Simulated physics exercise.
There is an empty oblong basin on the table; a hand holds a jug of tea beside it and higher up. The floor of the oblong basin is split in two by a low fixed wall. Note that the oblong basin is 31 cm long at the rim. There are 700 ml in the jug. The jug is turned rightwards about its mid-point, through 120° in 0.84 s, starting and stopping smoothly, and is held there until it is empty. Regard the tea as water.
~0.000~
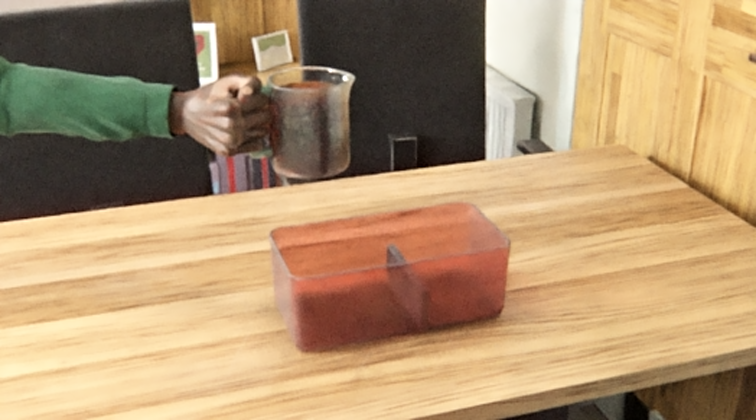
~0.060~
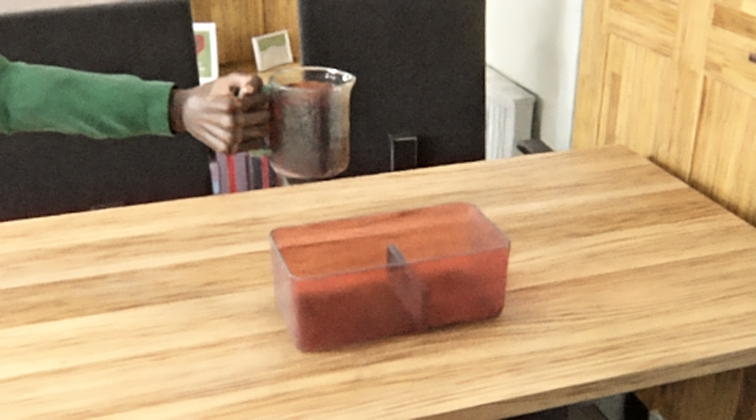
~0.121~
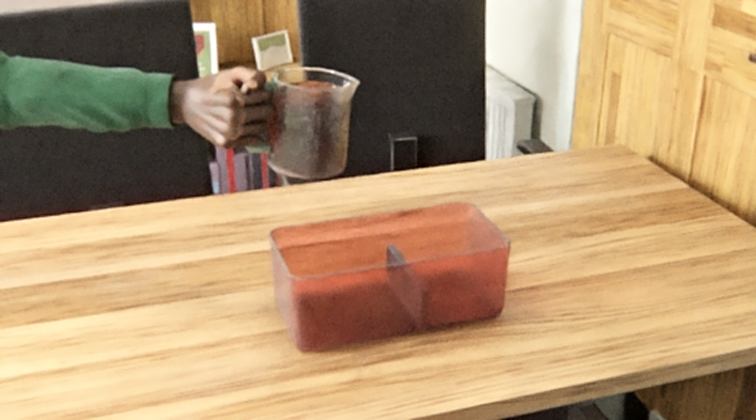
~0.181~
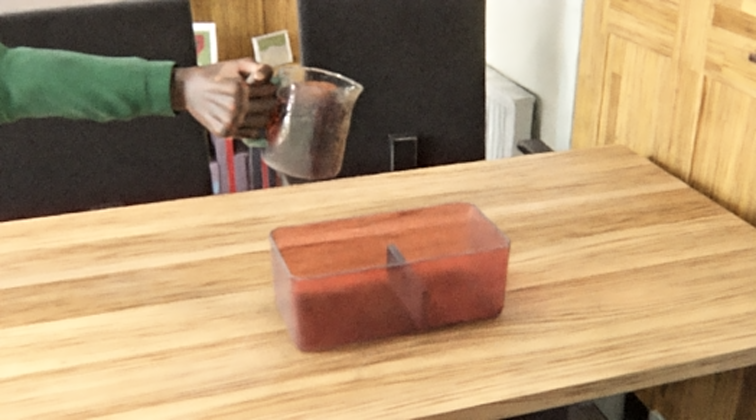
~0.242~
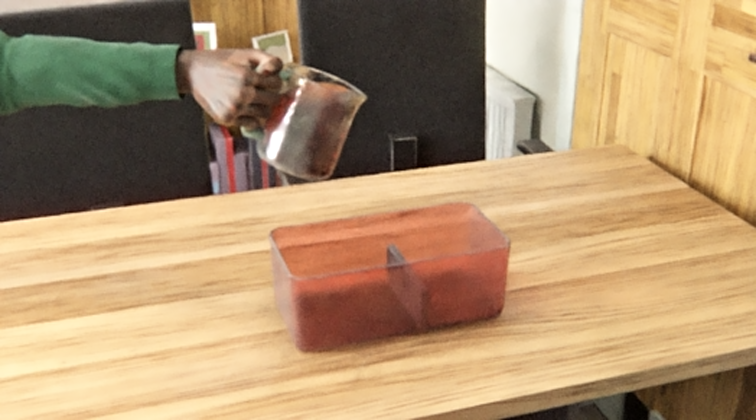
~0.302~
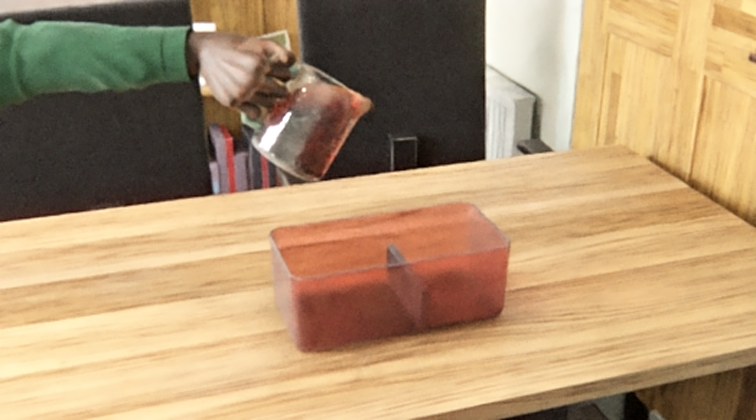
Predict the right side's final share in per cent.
The right side finishes with roughly 48 per cent.
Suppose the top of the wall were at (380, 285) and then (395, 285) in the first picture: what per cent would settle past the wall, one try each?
Result: 90 per cent, then 65 per cent.
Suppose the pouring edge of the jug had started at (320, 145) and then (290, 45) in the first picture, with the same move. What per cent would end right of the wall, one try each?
I'd expect close to 5 per cent and then close to 5 per cent.
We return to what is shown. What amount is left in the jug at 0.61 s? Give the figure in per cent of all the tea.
54 %.
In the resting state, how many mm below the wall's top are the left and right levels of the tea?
Measured: Left around 46 mm, right around 42 mm.
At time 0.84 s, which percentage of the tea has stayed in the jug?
Roughly 7 per cent.
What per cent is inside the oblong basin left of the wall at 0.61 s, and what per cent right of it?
Lab note: Left near 1 %, right near 14.
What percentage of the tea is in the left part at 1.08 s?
I'd say near 50 percent.
Then, 0.61 s in, the tilt is 100° and 54 per cent is still to pour, 1 is left of the wall and 14 right of it.
Then, 0.84 s in, the tilt is 120° and 7 per cent is still to pour, 30 is left of the wall and 47 right of it.
Then, 1.08 s in, the tilt is 120° and 0 per cent is still to pour, 49 is left of the wall and 47 right of it.
Then, 1.34 s in, the tilt is 120° and 0 per cent is still to pour, 50 is left of the wall and 48 right of it.
Finally, 50 per cent lies left of the wall, 48 right of it and 3 outside.
